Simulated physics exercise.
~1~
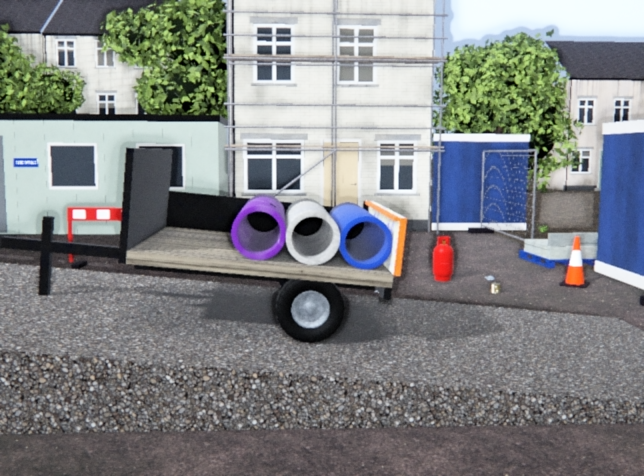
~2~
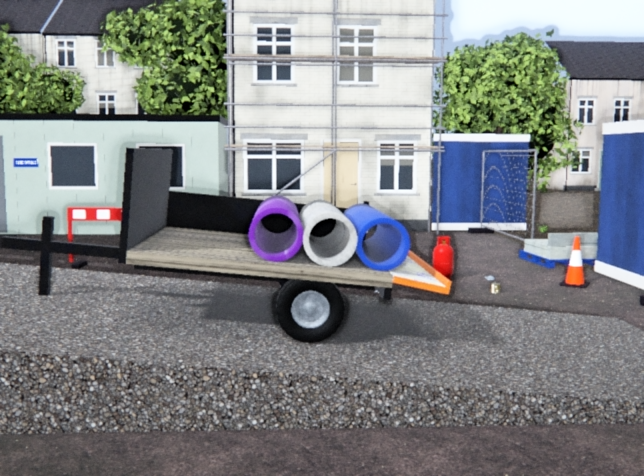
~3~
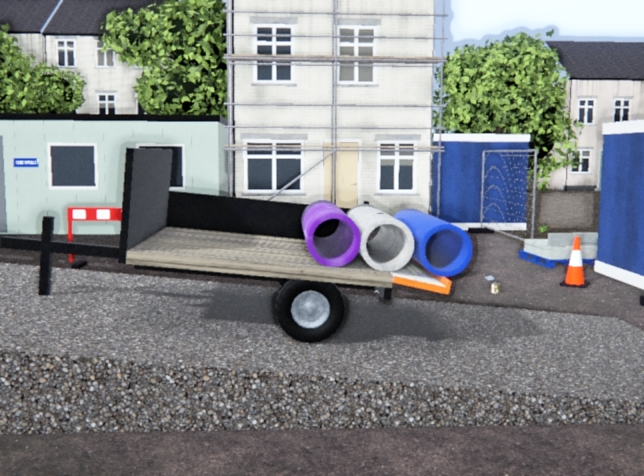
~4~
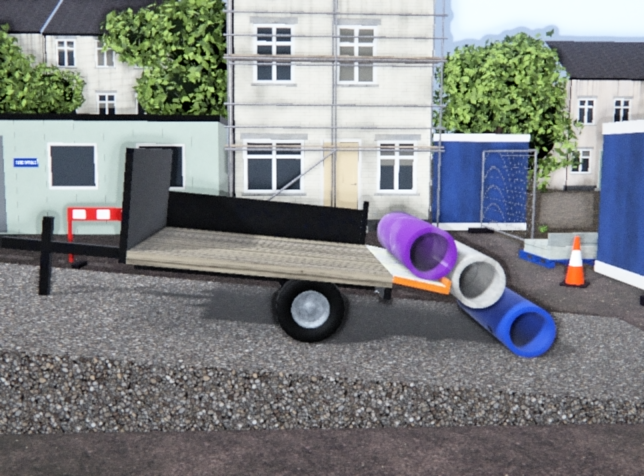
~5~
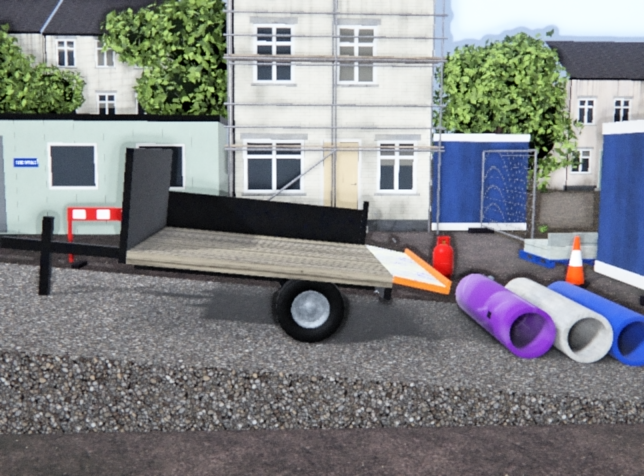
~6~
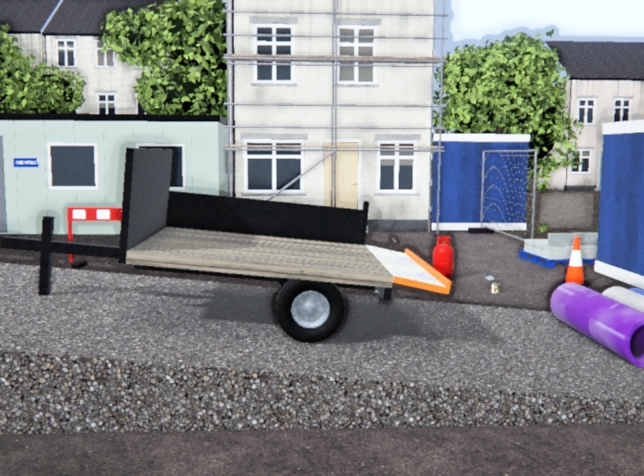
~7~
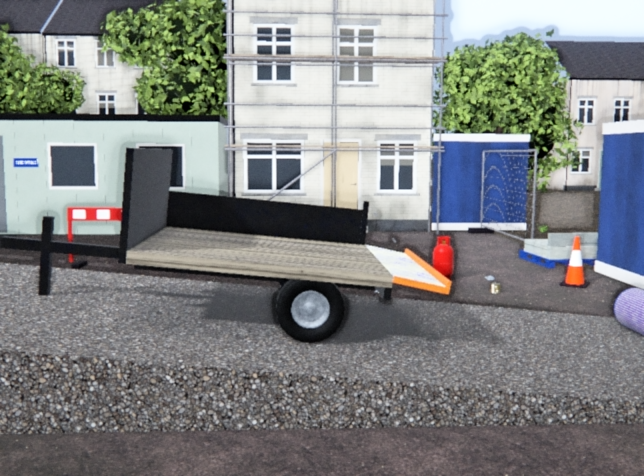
Three pipes roll right off a parked trailer's lowered tailgate and away down the slope.
